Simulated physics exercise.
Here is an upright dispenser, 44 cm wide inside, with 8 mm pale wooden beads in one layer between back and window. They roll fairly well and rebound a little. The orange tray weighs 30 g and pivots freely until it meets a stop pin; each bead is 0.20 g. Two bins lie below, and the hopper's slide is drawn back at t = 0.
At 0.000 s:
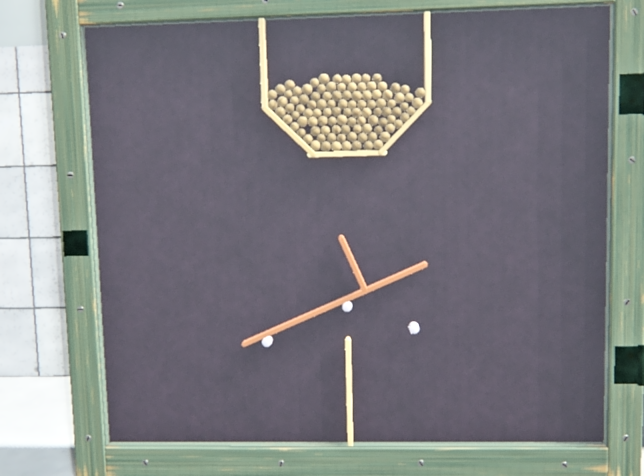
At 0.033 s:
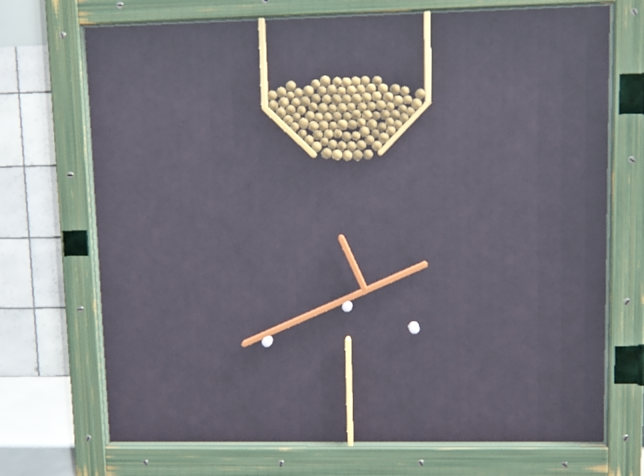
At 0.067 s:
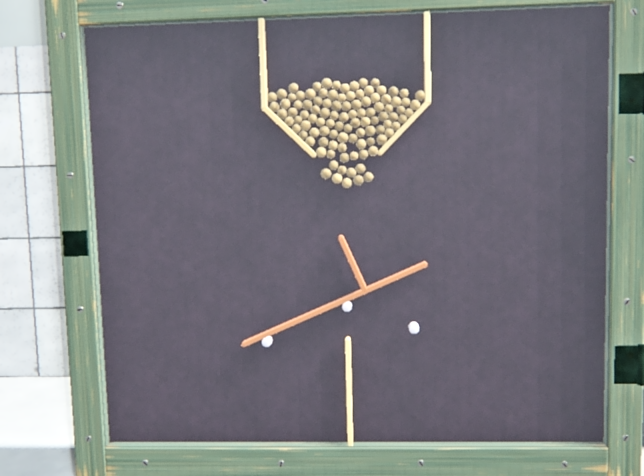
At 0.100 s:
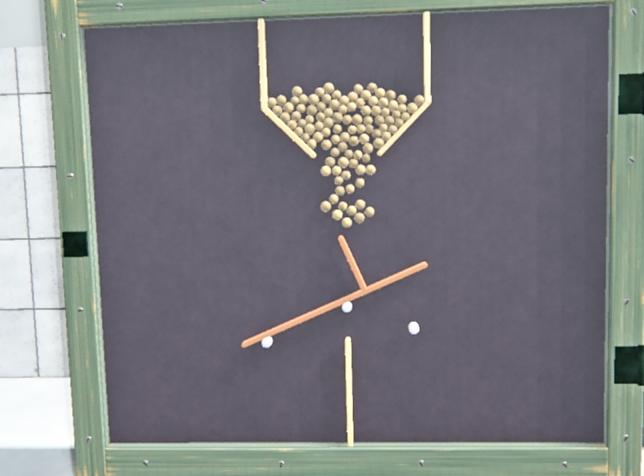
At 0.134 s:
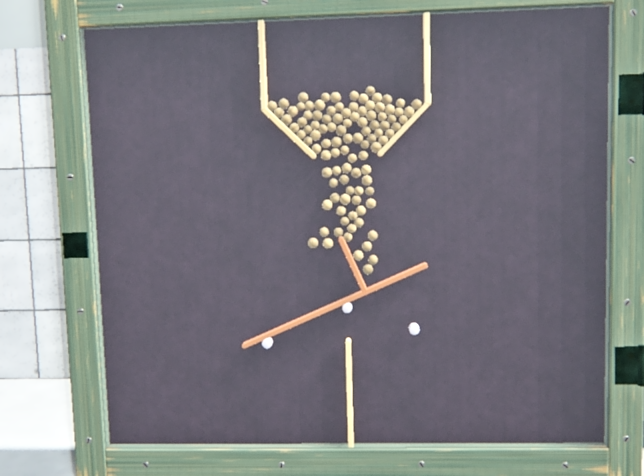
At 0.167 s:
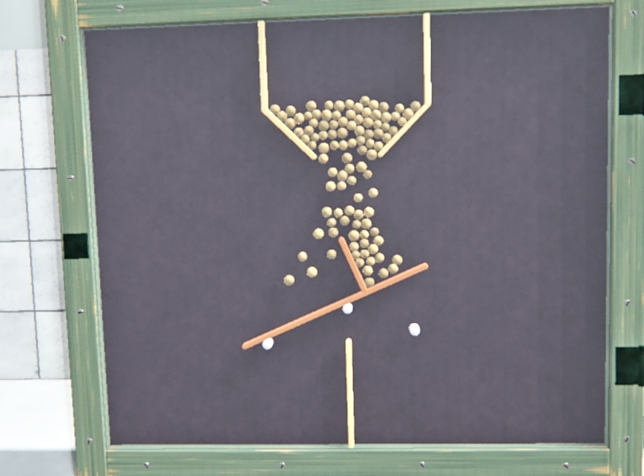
A hopper opens and pale wooden beads pour onto a tilted tray with an upright wall.
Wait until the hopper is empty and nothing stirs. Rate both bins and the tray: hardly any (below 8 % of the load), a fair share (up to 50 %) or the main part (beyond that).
Left bin a fair share. Right bin a fair share. Tray a fair share.
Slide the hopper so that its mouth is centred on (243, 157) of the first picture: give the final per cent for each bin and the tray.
Left bin: 100; right bin: 0; tray: 0.
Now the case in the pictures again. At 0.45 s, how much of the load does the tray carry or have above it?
Some 70 per cent.
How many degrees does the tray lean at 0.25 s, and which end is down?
Some 25° with the left end low.
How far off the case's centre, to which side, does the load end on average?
About 3 cm to the left.
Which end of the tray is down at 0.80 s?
The left end.
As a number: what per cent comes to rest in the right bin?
Roughly 20 per cent.
By 0.25 s 70 % have left the hopper; tray left end down 23°; on or over it 65 %, past it to the left 0 %, to the right 0 %.
By 0.45 s 100 % have left the hopper; tray left end down 23°; on or over it 70 %, past it to the left 20 %, to the right 10 %.
By 0.80 s 100 % have left the hopper; tray left end down 23°; on or over it 40 %, past it to the left 40 %, to the right 20 %.
All still by 1.7 s, left bin 45 %, right bin 20 %, tray 35 %; tray left end down 23°.
